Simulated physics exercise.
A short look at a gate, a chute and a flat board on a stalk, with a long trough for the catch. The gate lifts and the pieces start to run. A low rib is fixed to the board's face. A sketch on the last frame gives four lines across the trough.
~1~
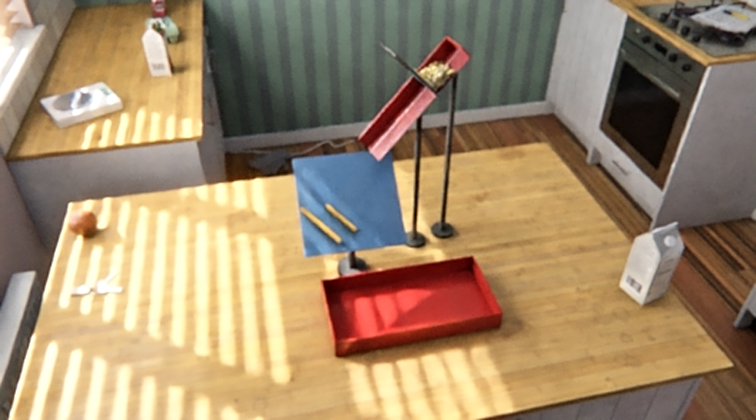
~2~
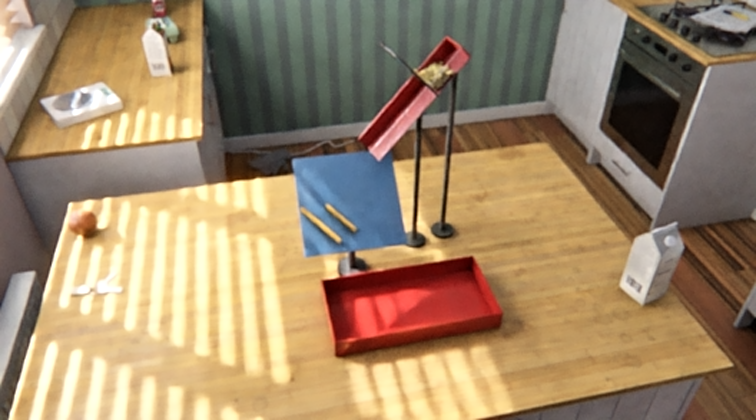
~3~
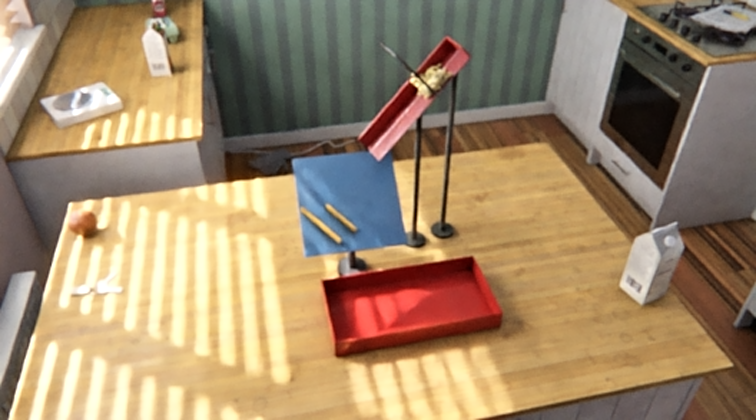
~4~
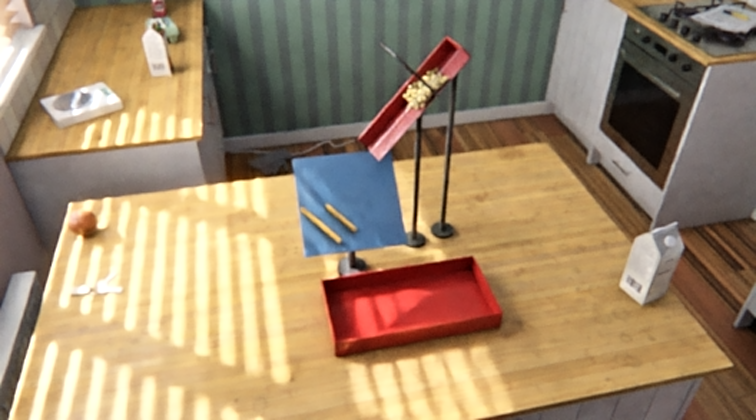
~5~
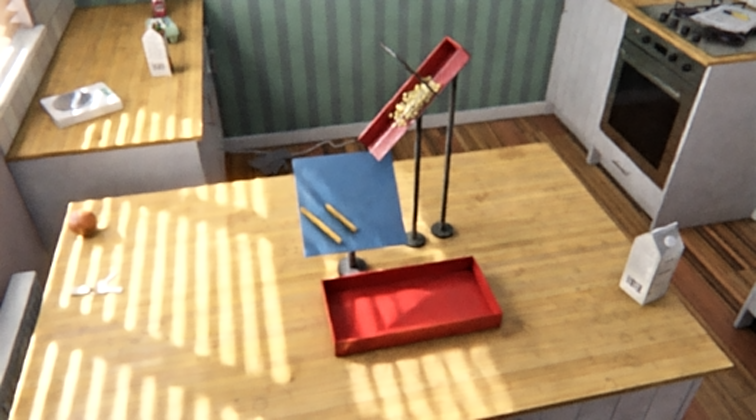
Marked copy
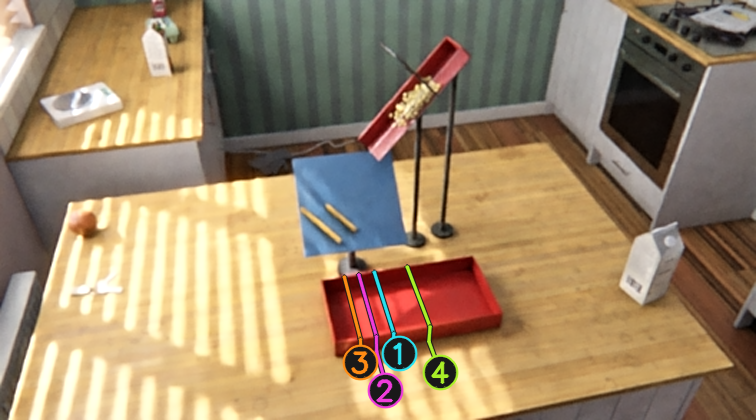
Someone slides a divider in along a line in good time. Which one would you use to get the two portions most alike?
It is 1.
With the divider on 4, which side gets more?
The left side.
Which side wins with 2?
More lands on the right.
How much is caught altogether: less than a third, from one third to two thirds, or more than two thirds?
More than two thirds.
On the marked copy, line 1 crosses the front rim at (393, 332); line 2 crosses the front rim at (376, 335); line 3 crosses the front rim at (360, 338); line 4 crosses the front rim at (429, 326).
Choosing 1, of what is caught, roughly half on the left of the divider, roughly half on the right.
Choosing 2, of what is caught, about a tenth on the left of the divider, the larger part on the right.
Choosing 3, of what is caught, just a few on the left of the divider, almost all on the right.
Choosing 4, of what is caught, almost all on the left of the divider, just a few on the right.
